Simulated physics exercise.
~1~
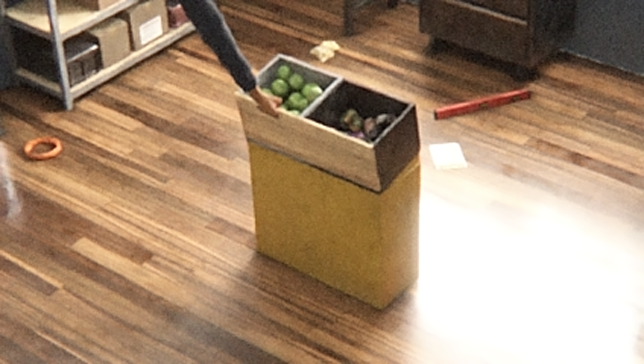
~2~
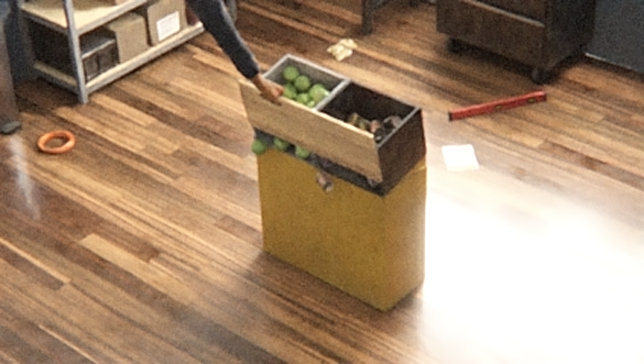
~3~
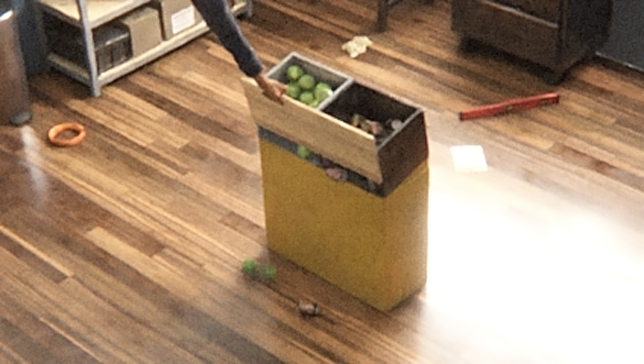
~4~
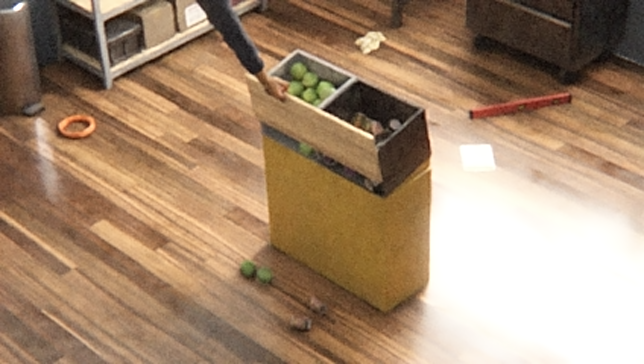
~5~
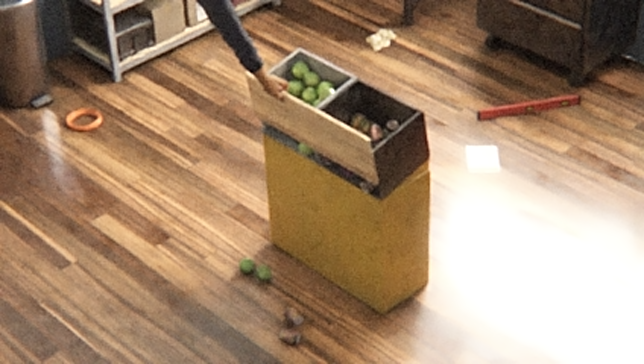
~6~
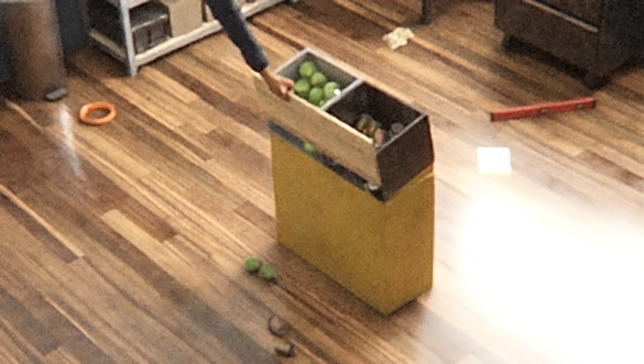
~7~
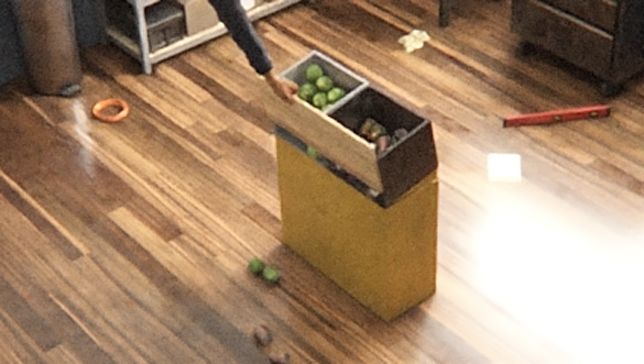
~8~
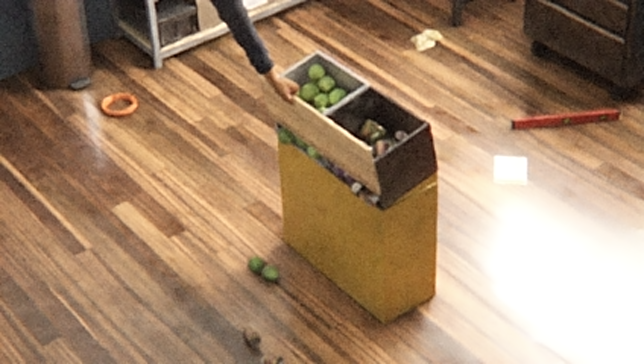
A room with a striped wooden floor is seen from above, the view drifting slightly sideways. In the middle stands a mustard-yellow stand topped by two joined, tilted bins, the grey one holding green apples and the black one small dark cans, with a pale wooden gate along their front. An orange ring lies at left, a red bar at right. A dark-sleeved arm raises the gate a little, and a few pieces slip out underneath. Two green apples and two cans drop to the floor, the cans rolling slightly farther while most pieces remain inside.
